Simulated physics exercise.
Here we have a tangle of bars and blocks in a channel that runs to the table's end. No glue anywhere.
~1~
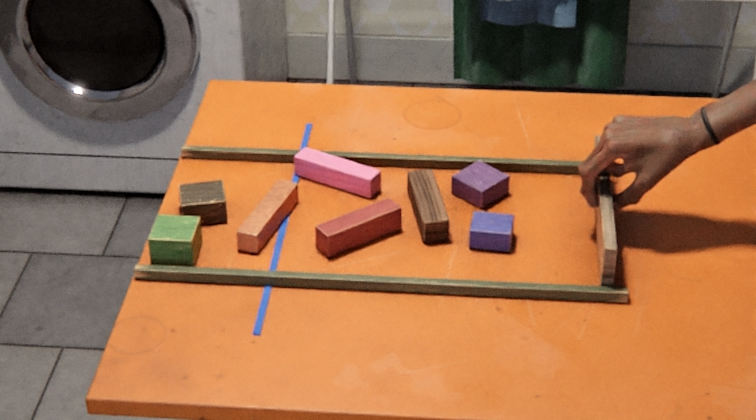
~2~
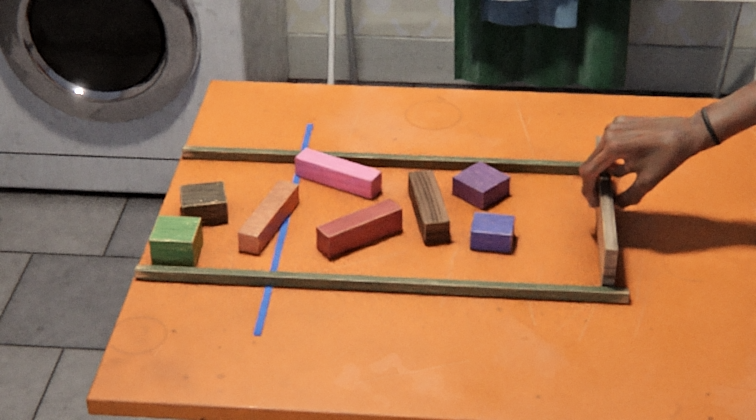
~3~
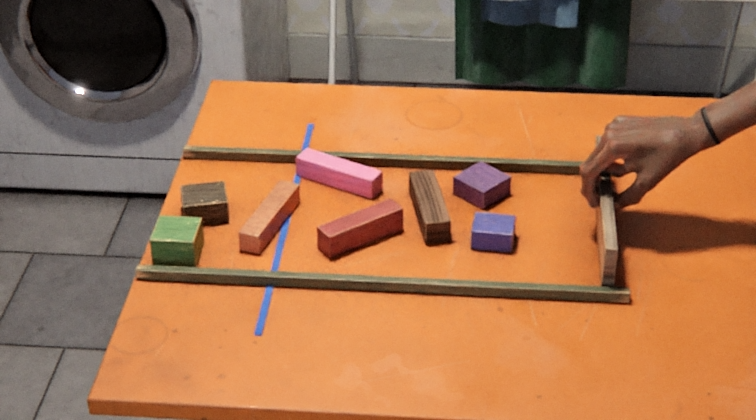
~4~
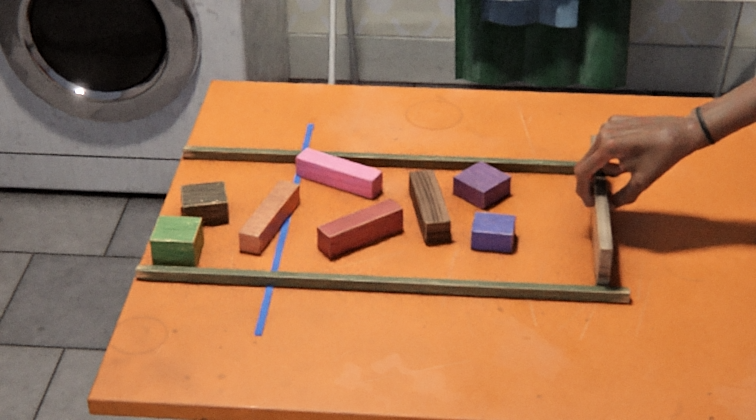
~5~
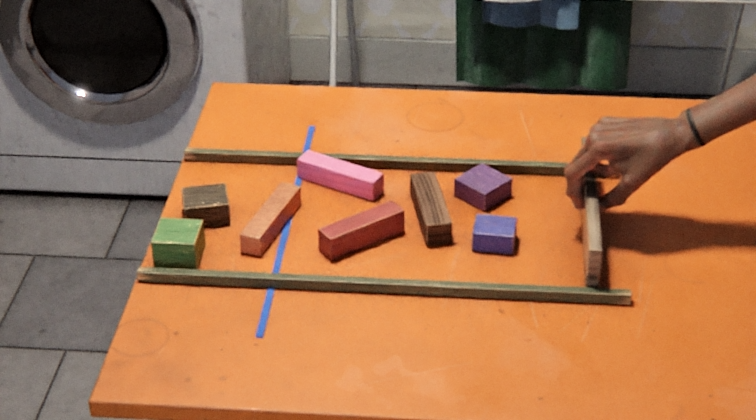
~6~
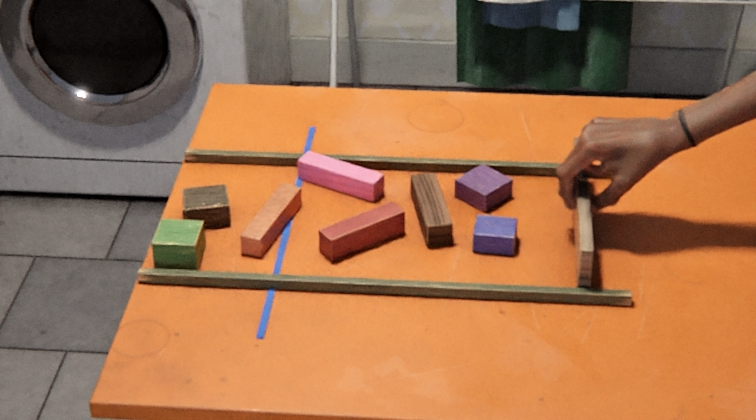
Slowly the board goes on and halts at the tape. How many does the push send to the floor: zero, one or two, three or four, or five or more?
In the end the number that fall off is one or two.
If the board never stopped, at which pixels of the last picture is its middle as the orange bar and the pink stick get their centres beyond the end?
Its middle is around (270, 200) and around (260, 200).
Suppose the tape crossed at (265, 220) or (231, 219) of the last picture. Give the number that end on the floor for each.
It would be 3 and 4.
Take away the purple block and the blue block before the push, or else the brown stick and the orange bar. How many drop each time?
The counts: 0 and 0.
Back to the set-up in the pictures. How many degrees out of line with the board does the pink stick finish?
About 50°.
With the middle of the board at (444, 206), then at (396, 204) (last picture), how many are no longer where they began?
5 and 5.
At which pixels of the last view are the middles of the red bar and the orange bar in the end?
First (205, 238), then (181, 219).
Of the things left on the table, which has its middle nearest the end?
The green block ends nearest.
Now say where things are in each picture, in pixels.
Green block (176, 241); black block (203, 203); orange bar (268, 215); board (603, 210); tape (286, 217), in the first frame.
Black block (204, 204); blue block (493, 232), in the second frame.
Orange bar (270, 216); purple block (482, 185), in the third frame.
Green block (177, 241); red bar (361, 228), in the fourth frame.
Black block (206, 206); pink stick (340, 175), in the fifth frame.
Green block (179, 244); black block (206, 207); orange bar (272, 219); board (581, 211); tape (289, 221), in the sixth frame.
Soon after, none off yet; green block at rest near (179, 244); black block at rest near (206, 207); orange bar at rest near (272, 219).
After that, none off yet; green block at rest near (179, 244); black block displaced a little near (188, 207); orange bar displaced a little near (220, 219).
In the end, the number that fall off is one or two; gone, black block.
